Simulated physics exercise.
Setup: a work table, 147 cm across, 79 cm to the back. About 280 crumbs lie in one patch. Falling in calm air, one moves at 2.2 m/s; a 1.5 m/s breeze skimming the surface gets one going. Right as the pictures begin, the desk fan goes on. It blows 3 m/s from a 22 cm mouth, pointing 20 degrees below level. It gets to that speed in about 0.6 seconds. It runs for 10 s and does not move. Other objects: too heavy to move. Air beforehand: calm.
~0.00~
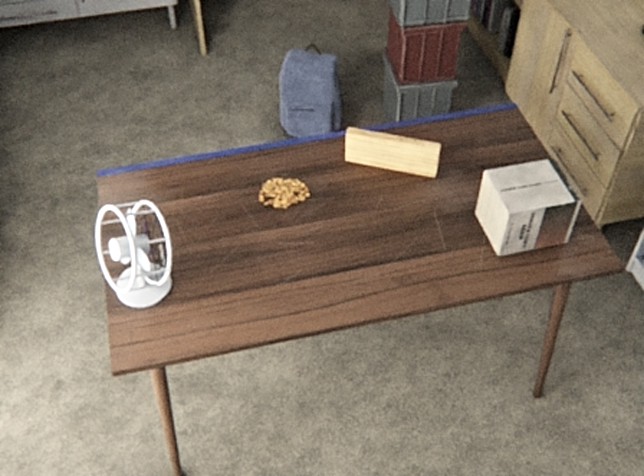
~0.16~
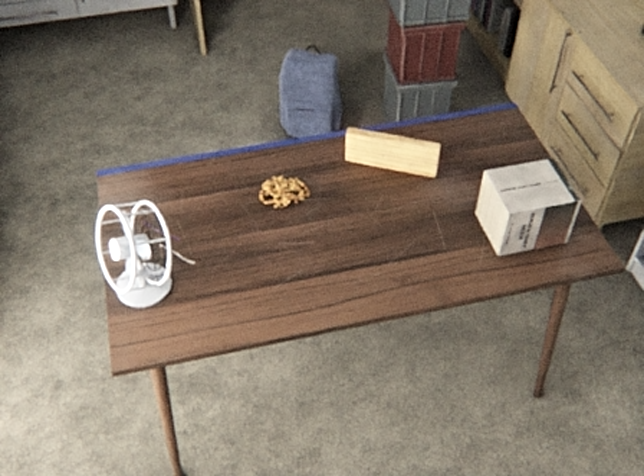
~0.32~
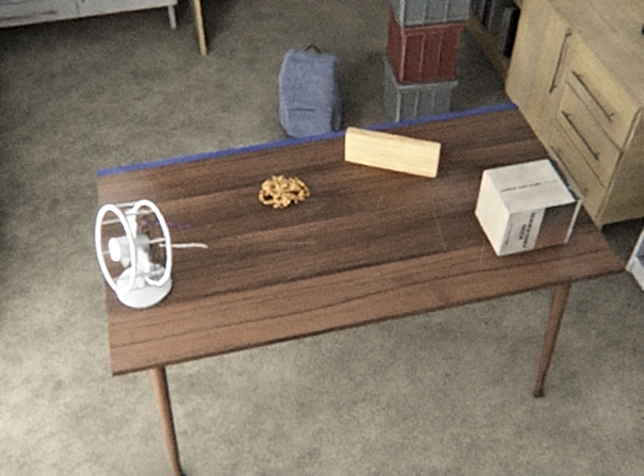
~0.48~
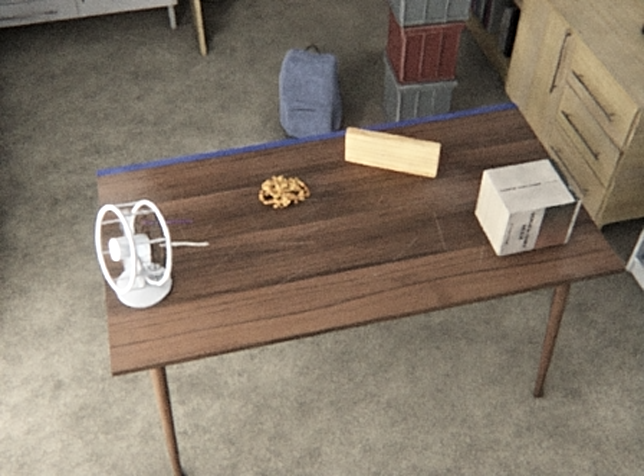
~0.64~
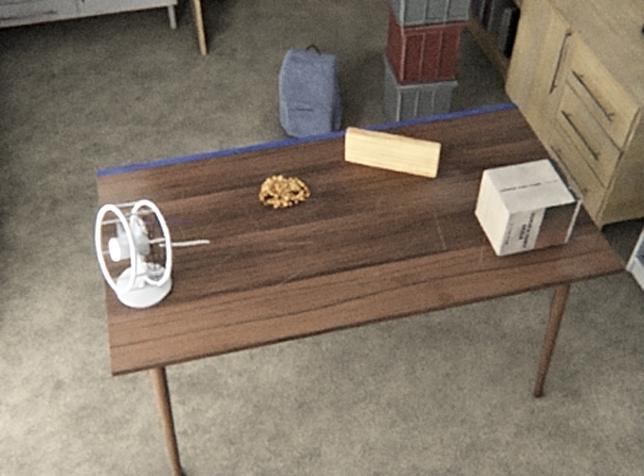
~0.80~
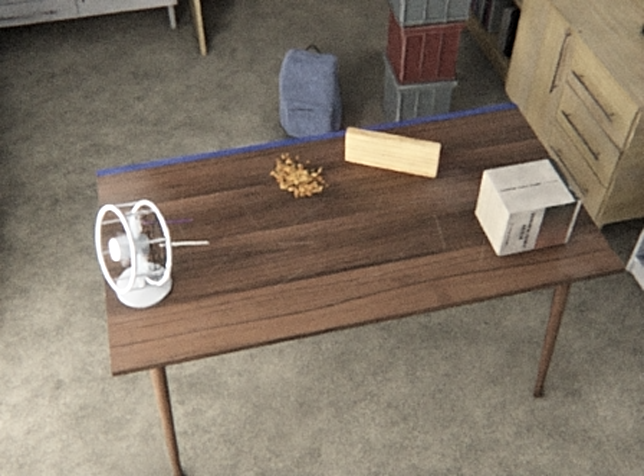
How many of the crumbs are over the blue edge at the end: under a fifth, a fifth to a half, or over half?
Of the crumbs, over half end over the blue edge.
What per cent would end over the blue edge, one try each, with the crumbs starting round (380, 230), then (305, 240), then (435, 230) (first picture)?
0, 0 and 0 in a hundred, respectively.
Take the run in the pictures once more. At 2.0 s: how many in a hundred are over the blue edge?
I'd put it at some 90 %.
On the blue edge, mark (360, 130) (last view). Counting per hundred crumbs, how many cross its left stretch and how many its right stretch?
About 90 % left and 0 % right.
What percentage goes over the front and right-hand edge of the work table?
About 0 per cent at the front edge and 4 per cent at the right-hand edge.
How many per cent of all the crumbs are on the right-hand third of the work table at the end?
Share at the end: Close to 0 %.
After 2.0 s, 89 % are over the blue edge; 95 % have settled or left.
After 3.2 s, 89 % are over the blue edge; 96 % have settled or left.
After 5.5 s, 89 % are over the blue edge; 98 % have settled or left.
After 10.0 s, at the end, 89 % are over the blue edge.
